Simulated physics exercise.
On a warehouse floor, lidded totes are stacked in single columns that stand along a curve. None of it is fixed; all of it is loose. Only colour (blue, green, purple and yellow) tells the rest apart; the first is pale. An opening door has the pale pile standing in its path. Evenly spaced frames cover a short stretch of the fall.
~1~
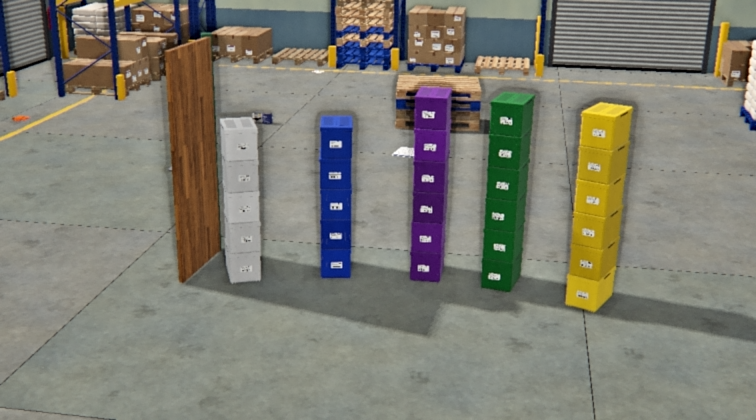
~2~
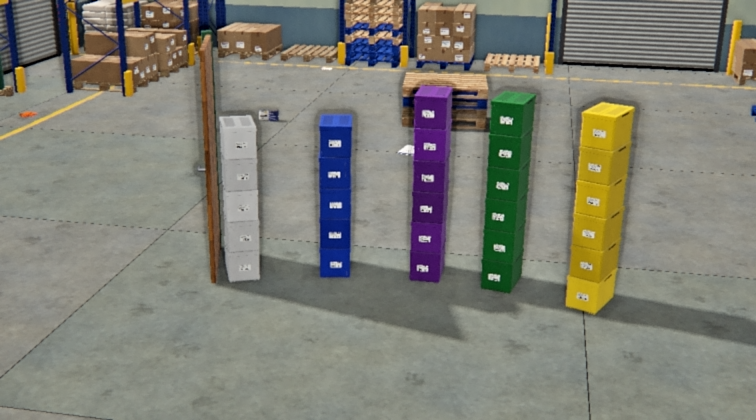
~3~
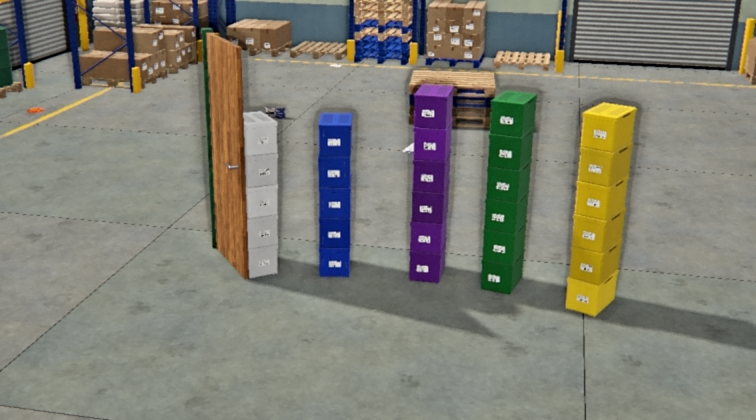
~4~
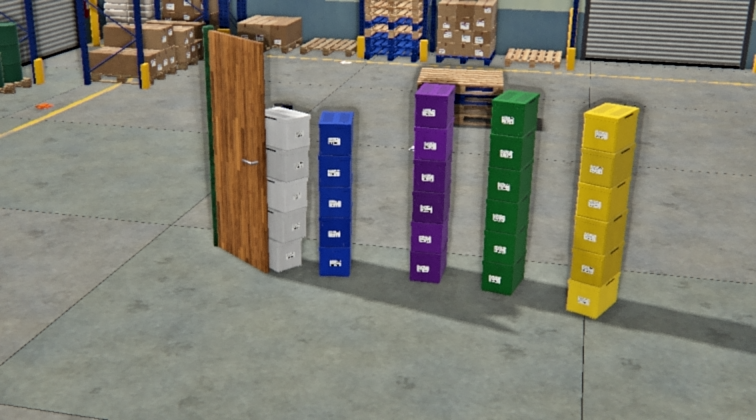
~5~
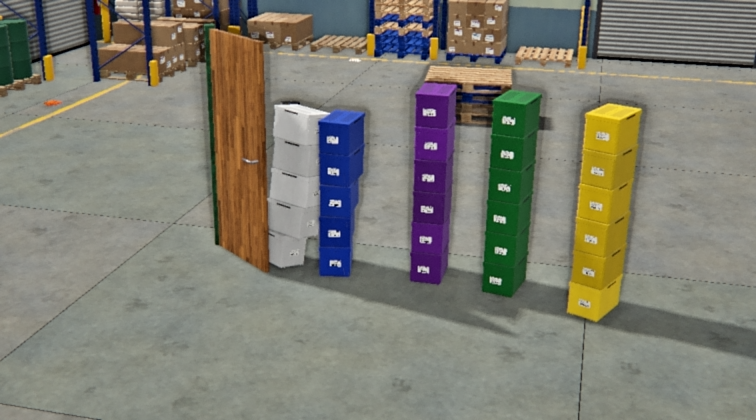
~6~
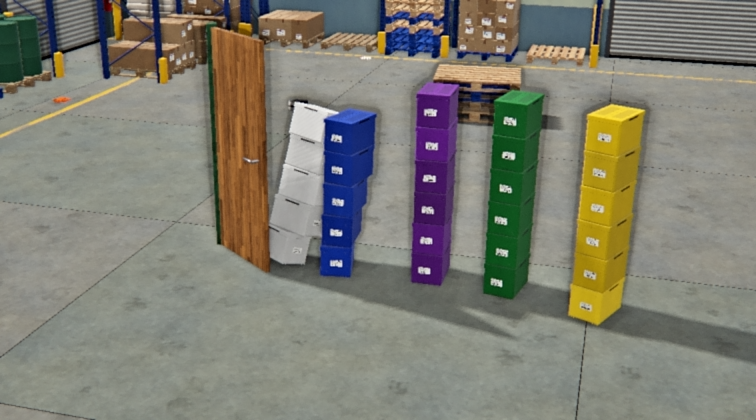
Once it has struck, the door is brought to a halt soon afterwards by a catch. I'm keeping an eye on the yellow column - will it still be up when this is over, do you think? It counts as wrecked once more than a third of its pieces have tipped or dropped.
No, it goes down.
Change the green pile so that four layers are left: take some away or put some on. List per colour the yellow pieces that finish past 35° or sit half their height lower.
Looks like yellow ends up with 5 down.
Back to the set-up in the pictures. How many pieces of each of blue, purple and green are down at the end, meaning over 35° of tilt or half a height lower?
Blue 5, purple 6, green 5.
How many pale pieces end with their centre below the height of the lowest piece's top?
Counting them up gives 5.
Soon after the last picture, 4 of the pale pile down; none of the 6 yellow totes down (5 of 23 in all colours); top yellow tote unmoved; top blue tote leaning well over, about its own height lower.
A little later, 4 of the pale pile down; 5 of the 6 yellow totes down (21 of 23 in all colours); top yellow tote leaning well over, some two heights lower; top blue tote upside down.
At rest, 4 of the pale pile down; 5 of the 6 yellow totes down (21 of 23 in all colours); top yellow tote on its side; top purple tote upside down. As the last picture would show them, middles, top purple tote near (732, 264).
